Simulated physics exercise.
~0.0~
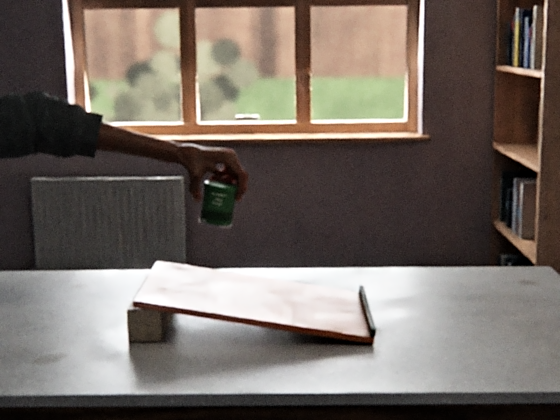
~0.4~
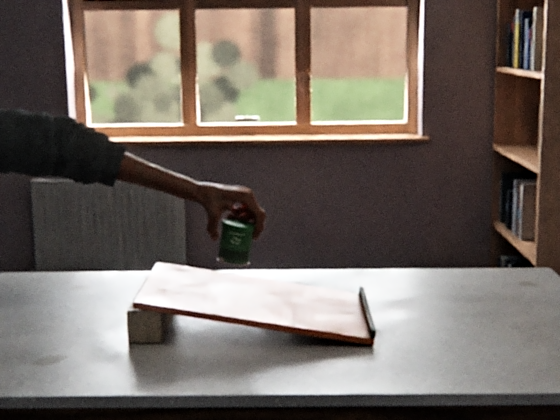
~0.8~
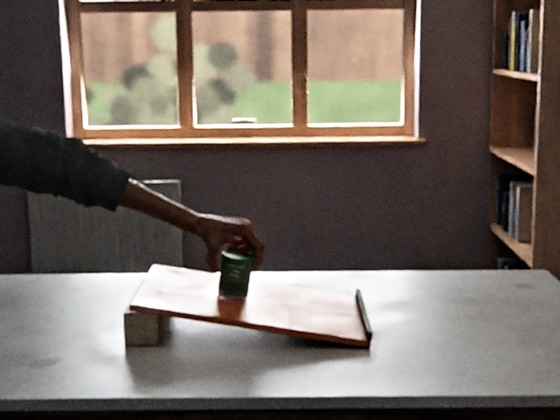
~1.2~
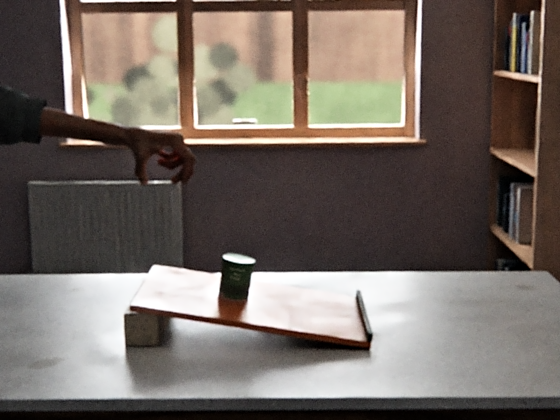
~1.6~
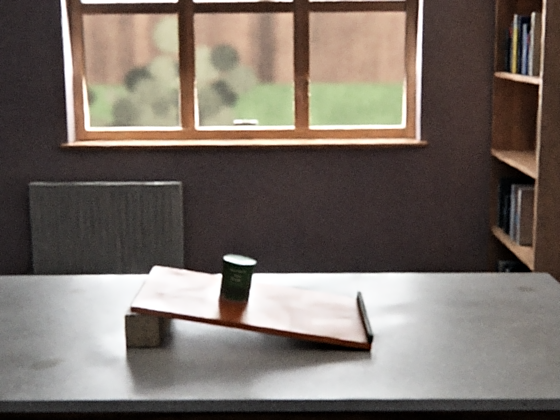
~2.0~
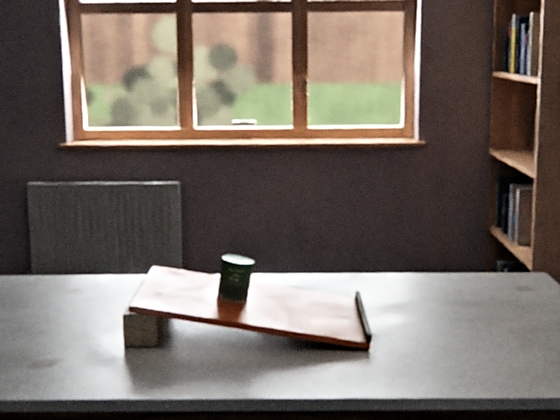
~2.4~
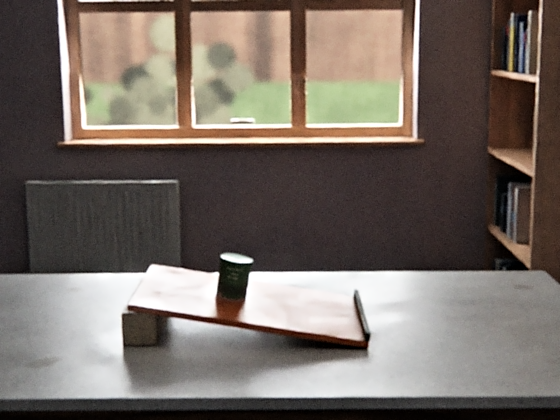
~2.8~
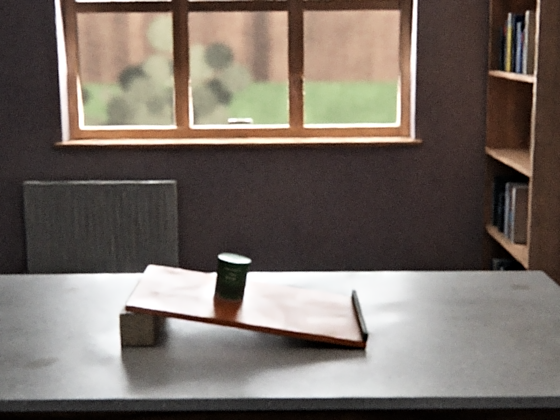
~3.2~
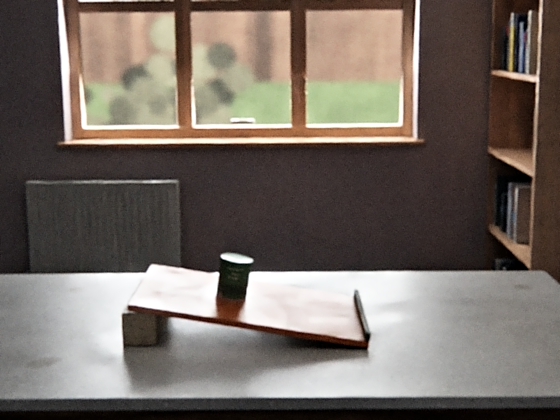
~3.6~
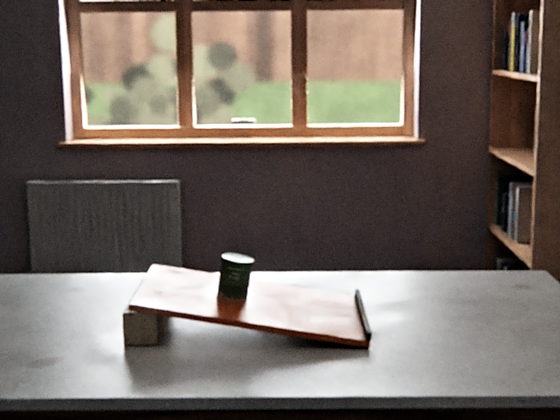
In a dim room with a wooden-framed window, a slightly swaying camera looks across a grey table, with a pale panel against the wall on the left and a bookshelf on the right. A reddish-brown board rests with its left end on a small block, sloping down to a dark strip at its right end. An arm in a dark sleeve reaches in from the left, holding a green tin above the board. The hand moves right and lowers the tin onto the slope, then lets go and withdraws to the left. The tin stays where it was put, leaning slightly with the board.
